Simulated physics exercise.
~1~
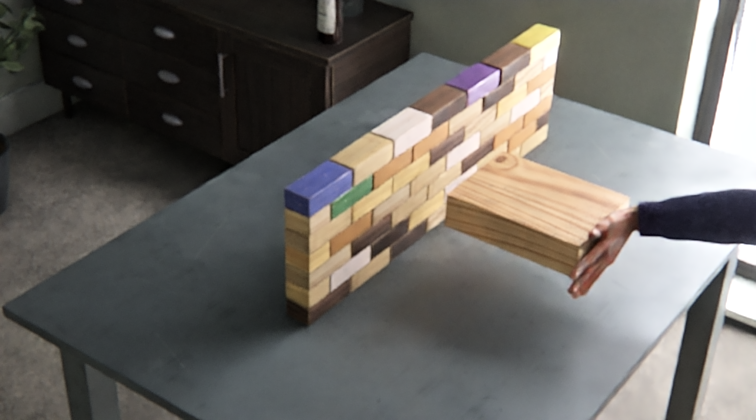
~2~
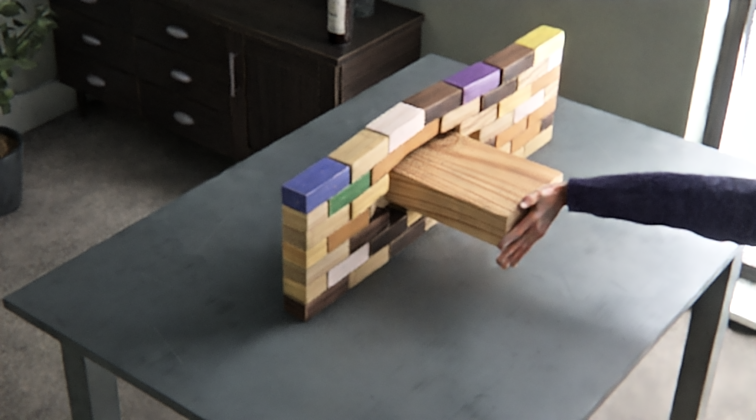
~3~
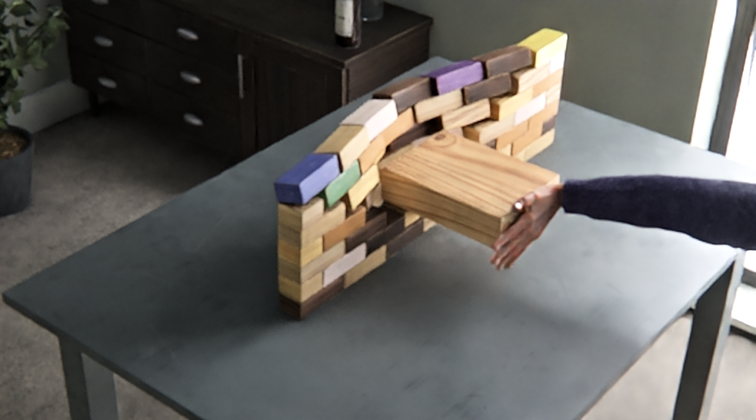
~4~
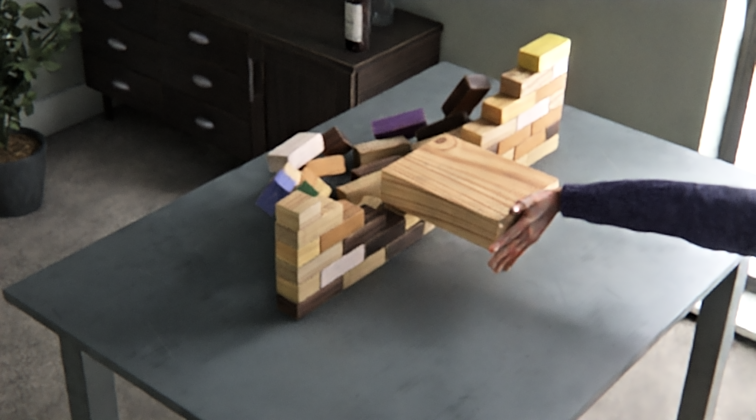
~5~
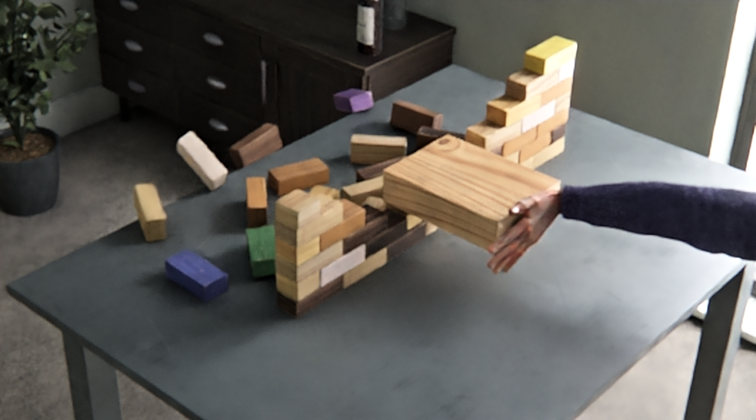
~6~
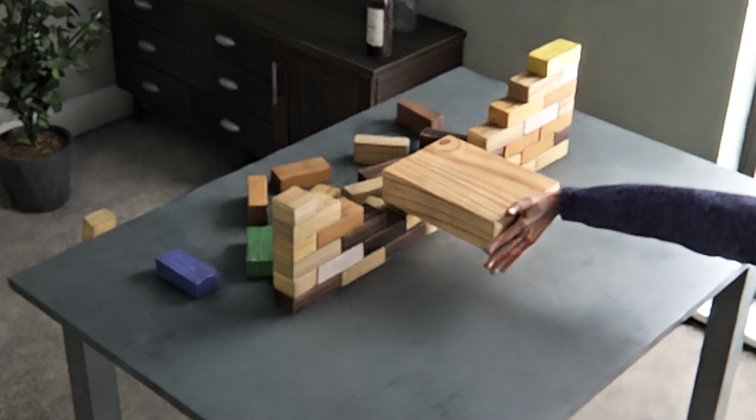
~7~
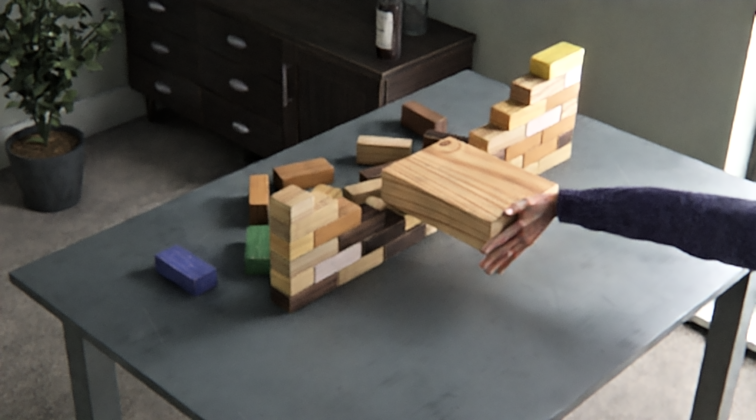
A hand pushed a long wooden block into the middle of a wall of wooden toy blocks on a table, and the upper middle and left side tumbled backward, leaving the blue block on the tabletop while the yellow one stayed up.
